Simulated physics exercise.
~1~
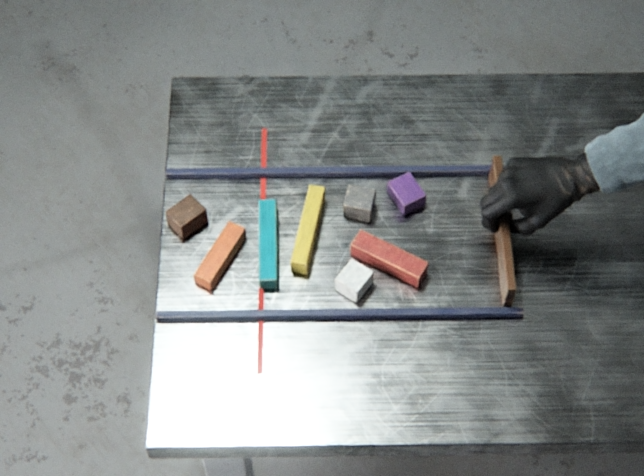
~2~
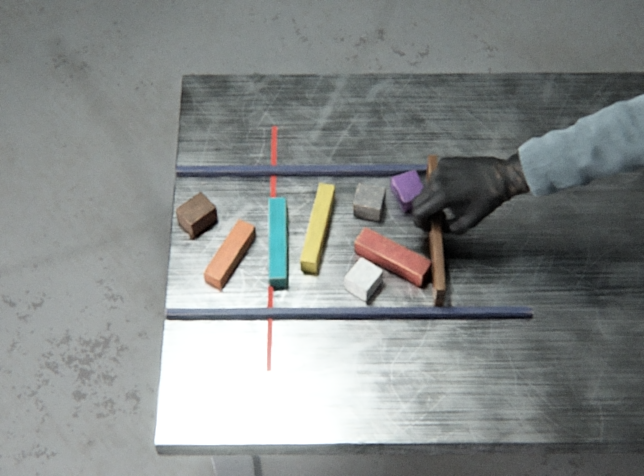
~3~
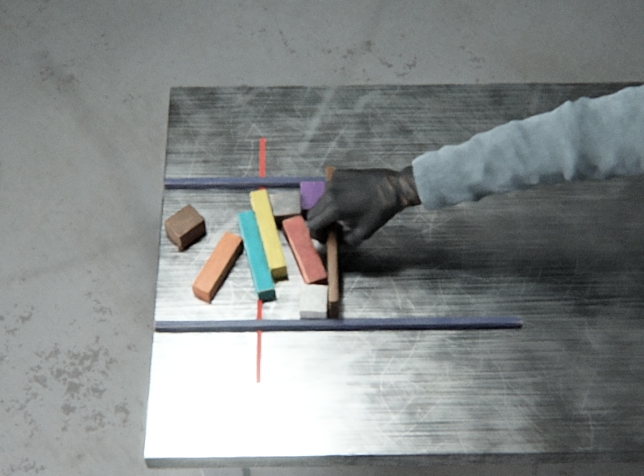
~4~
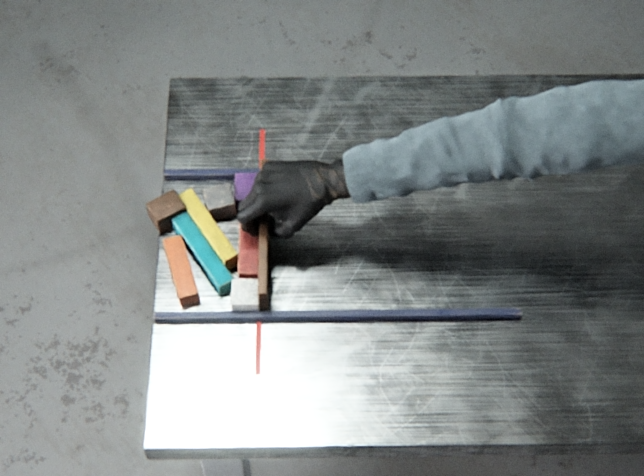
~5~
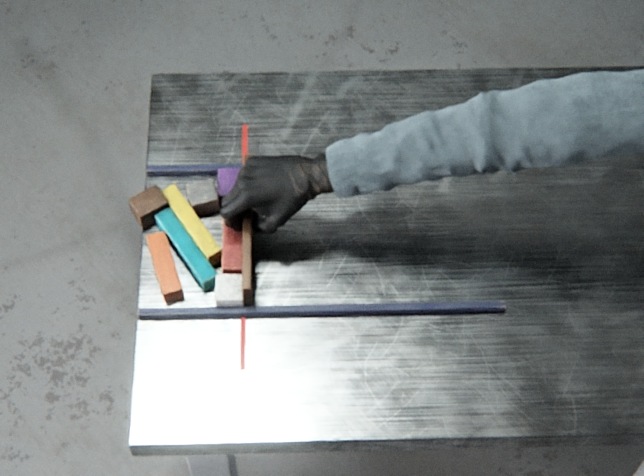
To begin with, several coloured blocks and bars lie scattered between two dark rails on a metal table, while a black-gloved hand holds an upright wooden board at their right. The hand slides the board left, reaching the purple block and the red bar. It keeps pushing, bunching the purple, grey, white and red pieces against the yellow and turquoise sticks, which tilt. The crowded group then shoves the orange bar and brown block toward the table's left edge. Finally the board stops at the red tape line, with the brown block at the edge and nothing fallen.
